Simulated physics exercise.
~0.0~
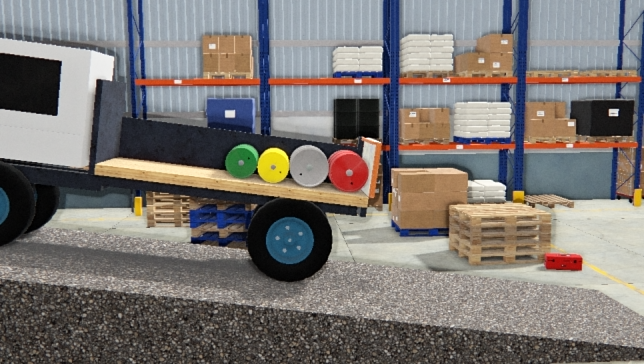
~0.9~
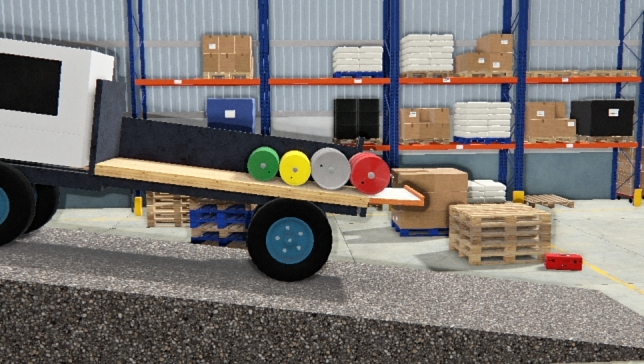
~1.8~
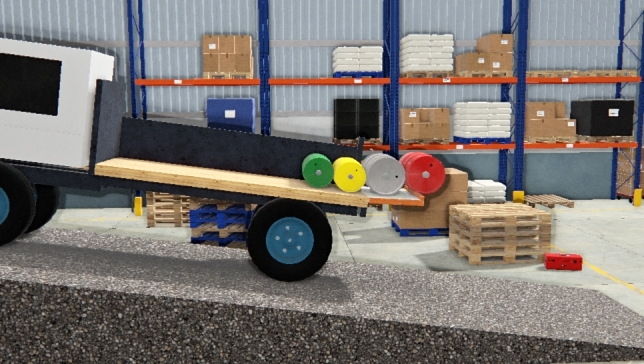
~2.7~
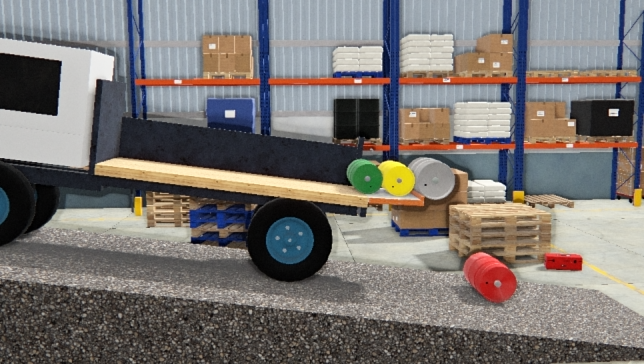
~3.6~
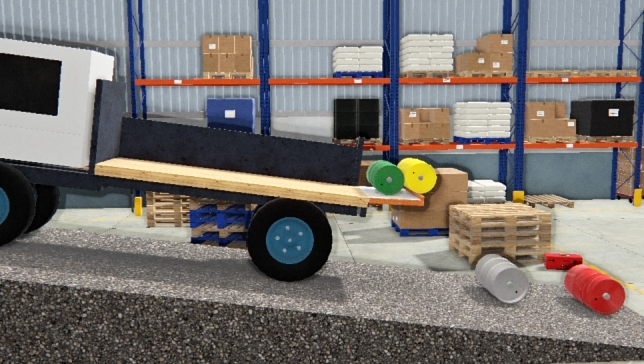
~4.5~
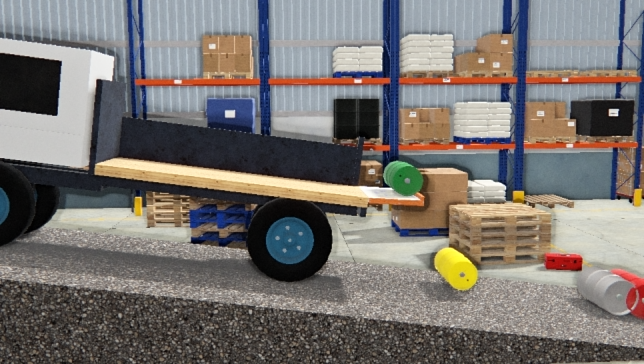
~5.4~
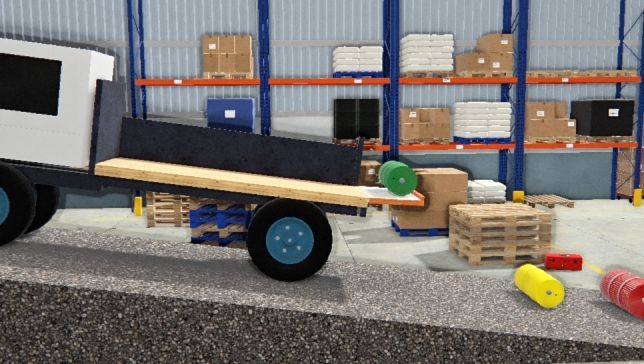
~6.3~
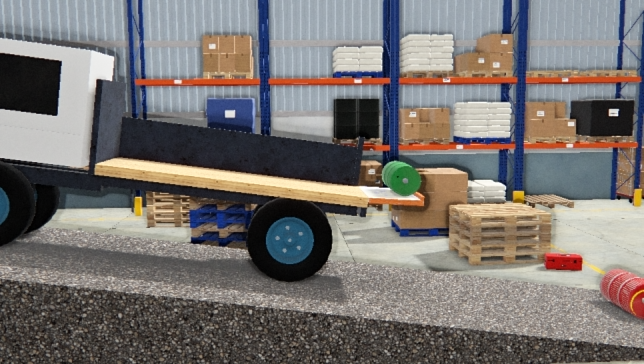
On a sloping road in front of warehouse racks stacked with boxes, a truck with an open-sided bed is seen from the side, its tail to the right. Green, yellow, grey and red kegs sit in a row near the upright tailgate. The gate swings down and the kegs roll right together. The red one drops off the end first and tumbles down the slope, followed by the grey and then the yellow. The green keg rolls onto the lowered gate and stays there, while the other three end up off the truck, the yellow one no longer in view.
